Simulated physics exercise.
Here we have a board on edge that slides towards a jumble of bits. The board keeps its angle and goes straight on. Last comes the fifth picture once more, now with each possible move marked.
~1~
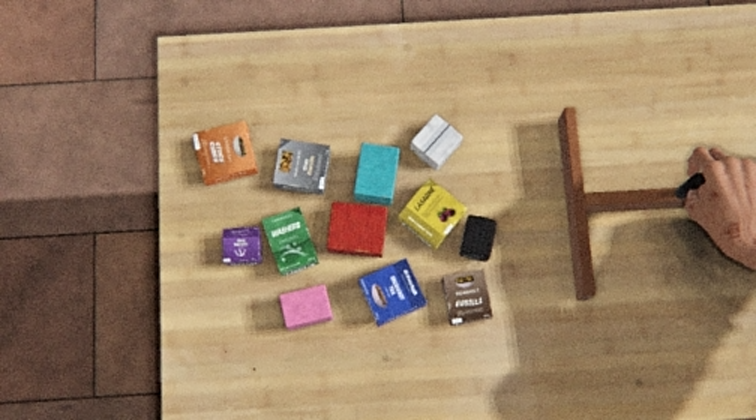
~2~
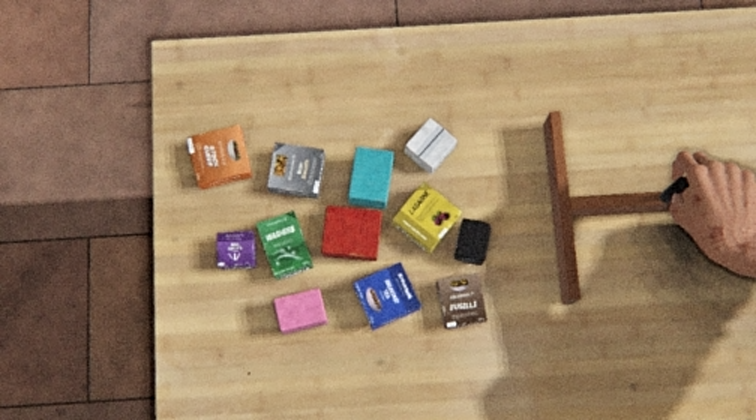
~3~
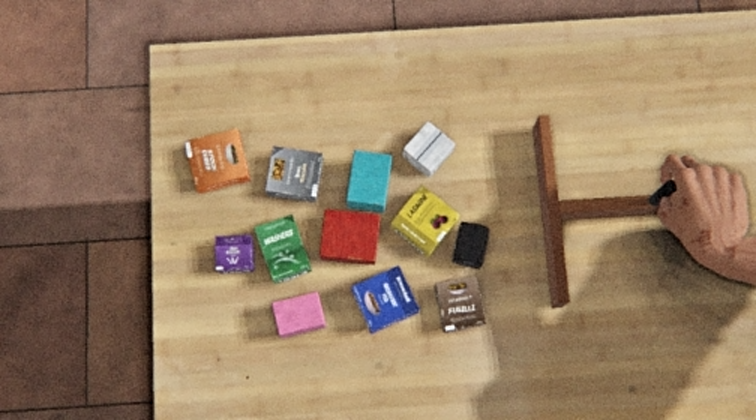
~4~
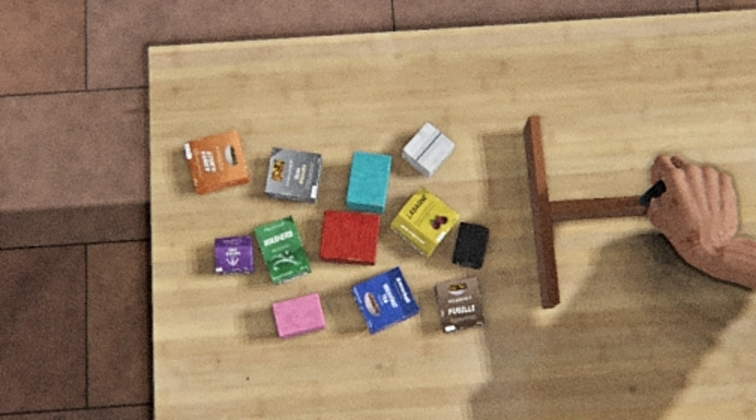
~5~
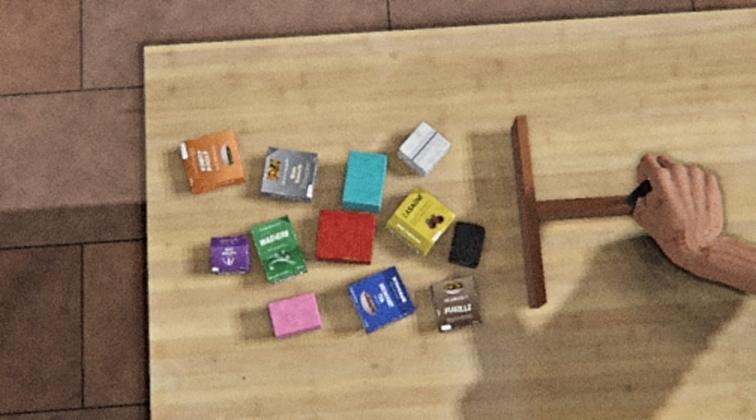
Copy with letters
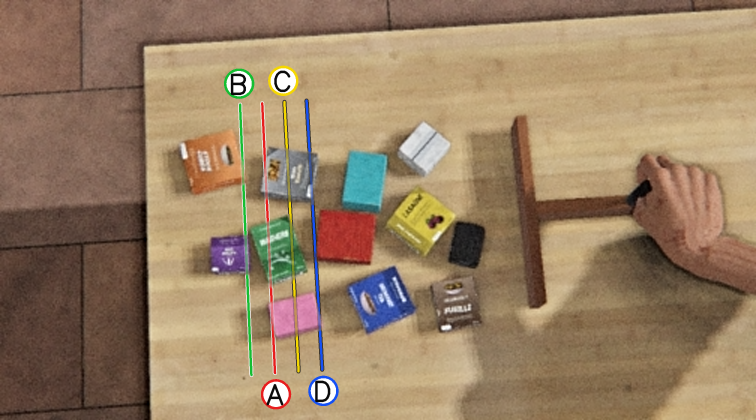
On a pale wooden tabletop above reddish-brown tiles, a hand at the right grips the handle of a T-shaped wooden board and slides it steadily left, narrowing the gap to a scattered group of colourful small packets and blocks.
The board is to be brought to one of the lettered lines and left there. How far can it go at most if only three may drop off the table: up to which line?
At A, and not beyond.
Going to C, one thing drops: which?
The purple packet.
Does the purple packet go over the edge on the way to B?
By then, yes.
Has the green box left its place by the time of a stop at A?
Yes.
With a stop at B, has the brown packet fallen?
By then, no.
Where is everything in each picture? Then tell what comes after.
In the first picture, red block (358, 230); yellow packet (433, 215); purple packet (242, 246).
In the second picture, board (565, 203); pink block (301, 312).
In the third picture, board (554, 207); blue packet (385, 300).
In the fourth picture, board (544, 208); orange packet (217, 163).
In the fifth picture, board (531, 207); black box (466, 245); grey packet (290, 176); brown packet (456, 305).
On the marked copy, A at (268, 234); B at (246, 236); C at (291, 232); D at (314, 231).
Following A. Soon after the start, board (438, 214); brown packet (416, 313); white box (398, 151).
Later, board (344, 220); purple packet (171, 280); orange packet (178, 151).
In the end, board (270, 225); green box over the edge; purple packet over the edge; two fallen.
As for the rest, B drops four; C is within the limit but short; D is within the limit but short.
